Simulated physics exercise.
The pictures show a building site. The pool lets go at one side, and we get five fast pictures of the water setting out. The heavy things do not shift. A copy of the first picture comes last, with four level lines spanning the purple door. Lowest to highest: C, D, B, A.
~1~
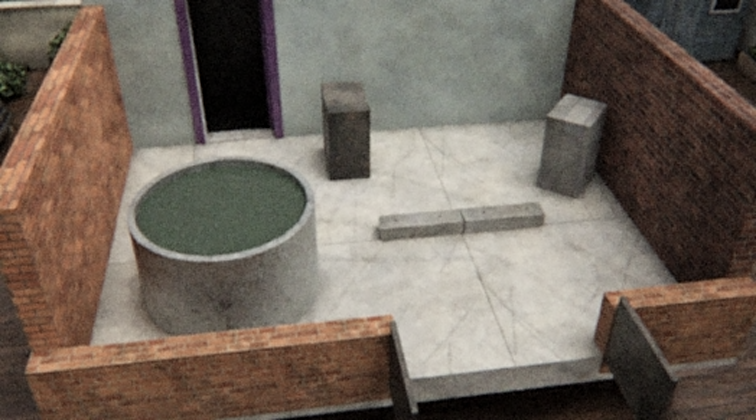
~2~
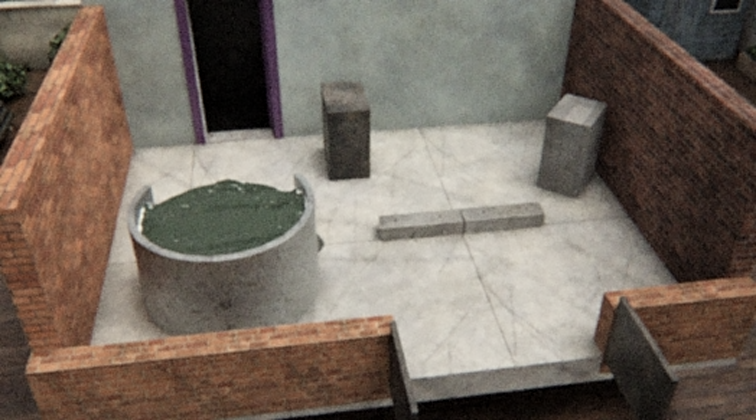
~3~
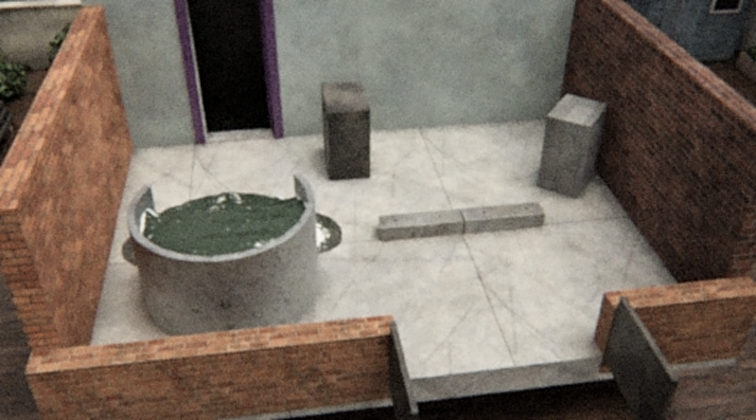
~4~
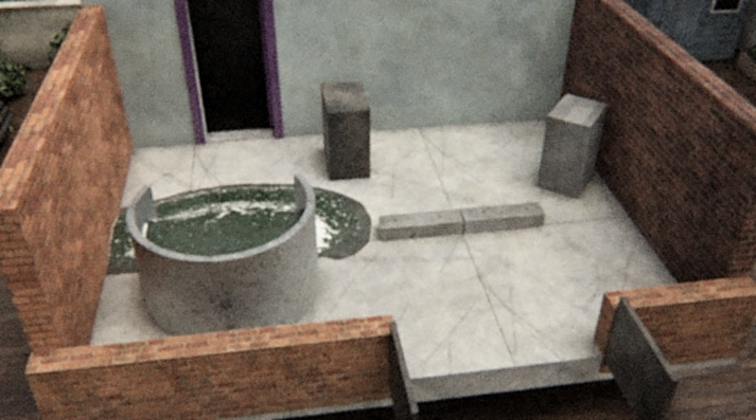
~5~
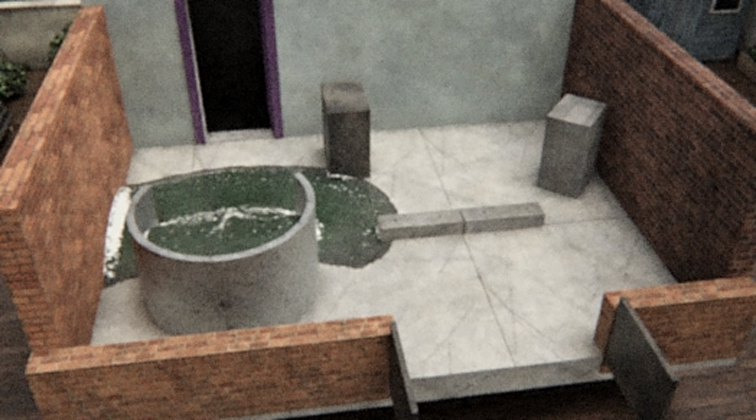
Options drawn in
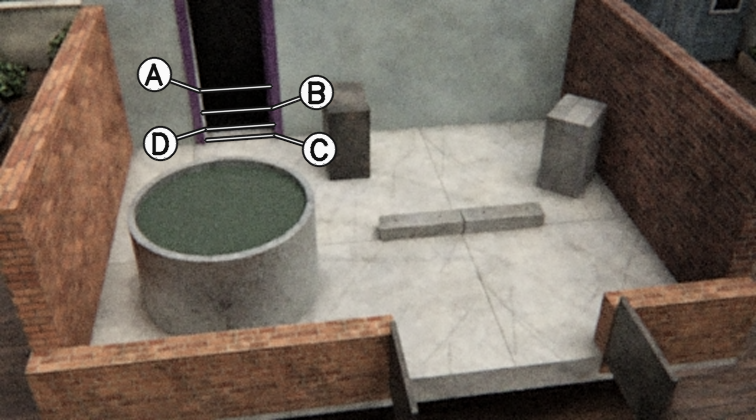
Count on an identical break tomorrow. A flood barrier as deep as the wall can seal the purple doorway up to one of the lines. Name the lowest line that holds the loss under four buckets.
That is mark B.
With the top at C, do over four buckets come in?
Yes.
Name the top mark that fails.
The answer is D.
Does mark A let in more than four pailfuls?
No, not at all.
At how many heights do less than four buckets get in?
Two.
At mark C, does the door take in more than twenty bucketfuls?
Yes, clearly.
On the marked copy, A at (235, 88); B at (237, 110); C at (240, 137); D at (239, 126); from the bottom up C, D, B, A.
For mark A, nothing gets over.
For mark B, a splash gets over, under a bucket.
For mark C, dozens of bucketfuls pour in.
For mark D, some 15 bucketfuls get in.
